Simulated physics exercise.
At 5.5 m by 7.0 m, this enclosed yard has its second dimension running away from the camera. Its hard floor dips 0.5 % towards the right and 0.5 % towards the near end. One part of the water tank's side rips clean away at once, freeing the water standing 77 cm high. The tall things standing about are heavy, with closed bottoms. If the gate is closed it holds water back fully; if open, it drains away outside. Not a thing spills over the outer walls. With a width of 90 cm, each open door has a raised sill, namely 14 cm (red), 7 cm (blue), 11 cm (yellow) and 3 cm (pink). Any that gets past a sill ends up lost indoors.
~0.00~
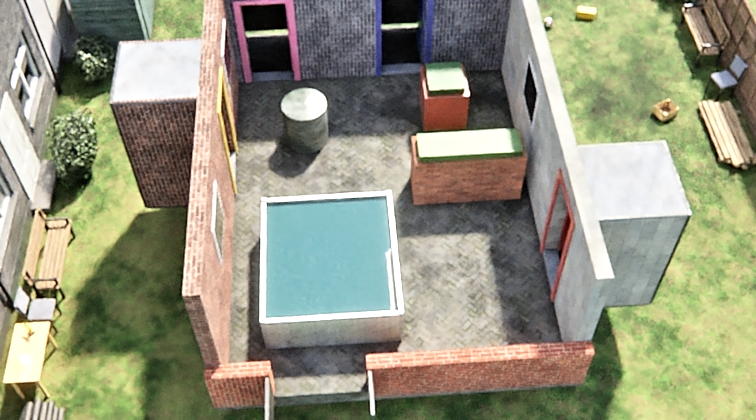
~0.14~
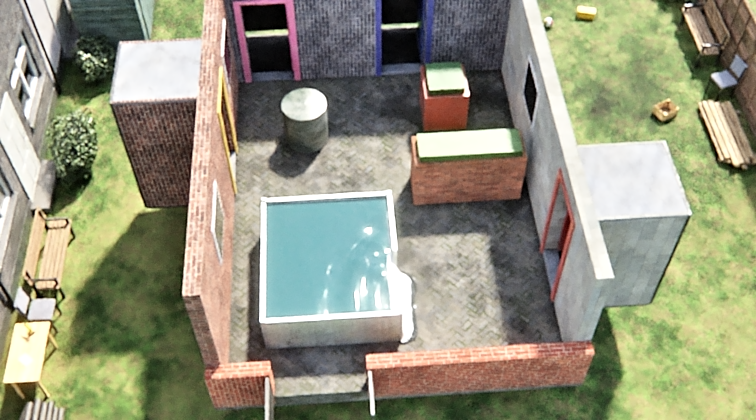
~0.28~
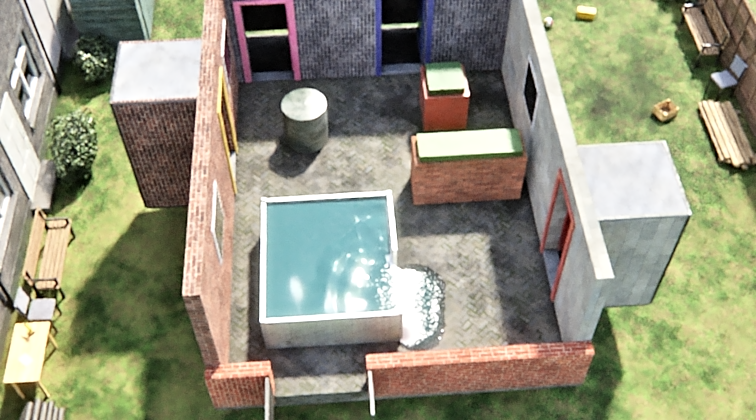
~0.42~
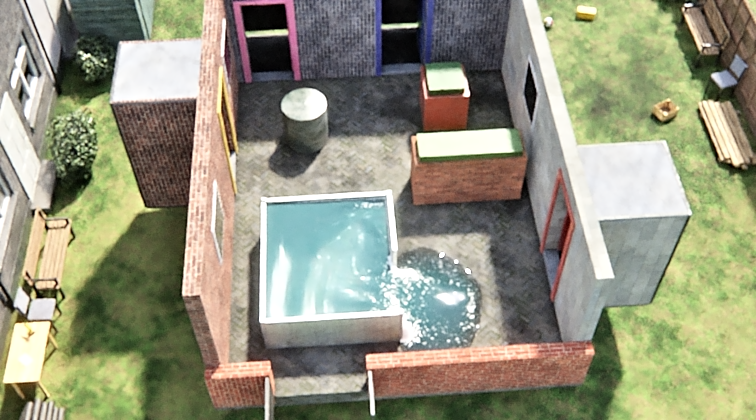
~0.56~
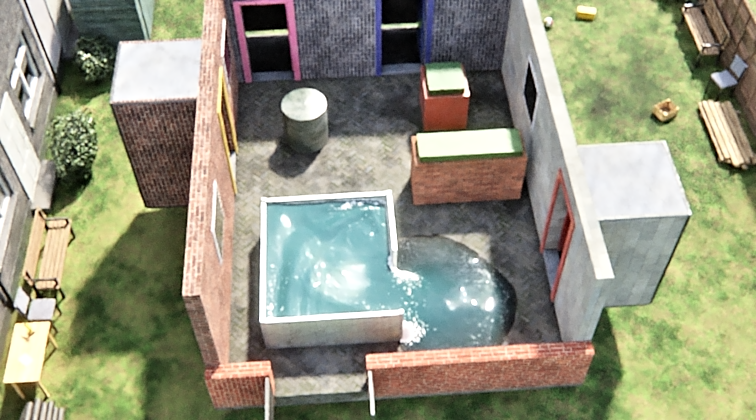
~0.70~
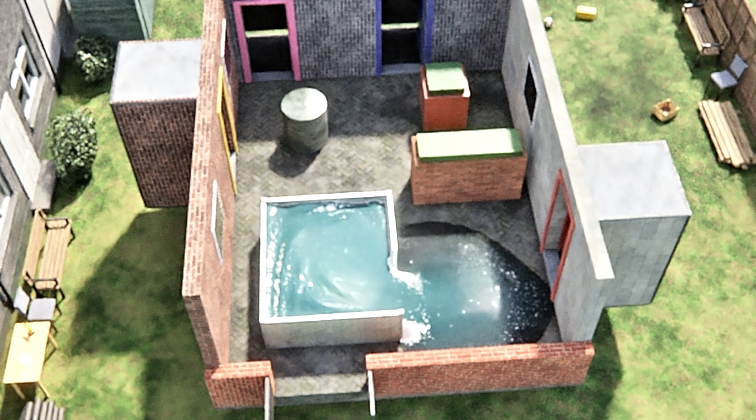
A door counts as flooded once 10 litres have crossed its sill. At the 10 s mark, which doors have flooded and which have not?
The red door has flooded; the blue door has not; the yellow door has not; the pink door has flooded.
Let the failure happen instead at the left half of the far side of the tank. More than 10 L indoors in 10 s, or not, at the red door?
Against that limit: Red short of it.
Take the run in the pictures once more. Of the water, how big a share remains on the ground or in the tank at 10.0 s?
About 86 per cent.
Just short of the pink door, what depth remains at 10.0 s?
Roughly 8.0 cm.
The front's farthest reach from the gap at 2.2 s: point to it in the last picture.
Location: Approx. (509, 131) in the last view.
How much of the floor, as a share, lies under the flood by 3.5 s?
Around 40 per cent wet.
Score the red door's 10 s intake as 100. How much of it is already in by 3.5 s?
About 60 per cent.
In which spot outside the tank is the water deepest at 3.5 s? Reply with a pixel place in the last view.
Near (505, 202).
After 1.4 s water covers 25 % of the floor and is deepest (64 cm) near (559, 365); red door 31 cm at the sill, 53 L in, blue door not reached, yellow door not reached, pink door not reached.
After 2.2 s water covers 30 % of the floor and is deepest (52 cm) near (538, 366); red door 39 cm at the sill, 174 L in, blue door not reached, yellow door not reached, pink door not reached.
After 3.5 s water covers 40 % of the floor and is deepest (44 cm) near (505, 202); red door 28 cm at the sill, 298 L in, blue door not reached, yellow door not reached, pink door not reached.
After 6.0 s water covers 80 % of the floor and is deepest (28 cm) near (549, 317); red door 25 cm at the sill, 424 L in, blue door 5 cm at the sill, 0 L in, yellow door 7 cm at the sill, 1 L in, pink door not reached.
After 10.0 s water covers 100 % of the floor and is deepest (18 cm) near (549, 365); red door 16 cm at the sill, 483 L in, blue door 4 cm at the sill, 0 L in, yellow door 10 cm at the sill, 1 L in, pink door 8 cm at the sill, 33 L in.
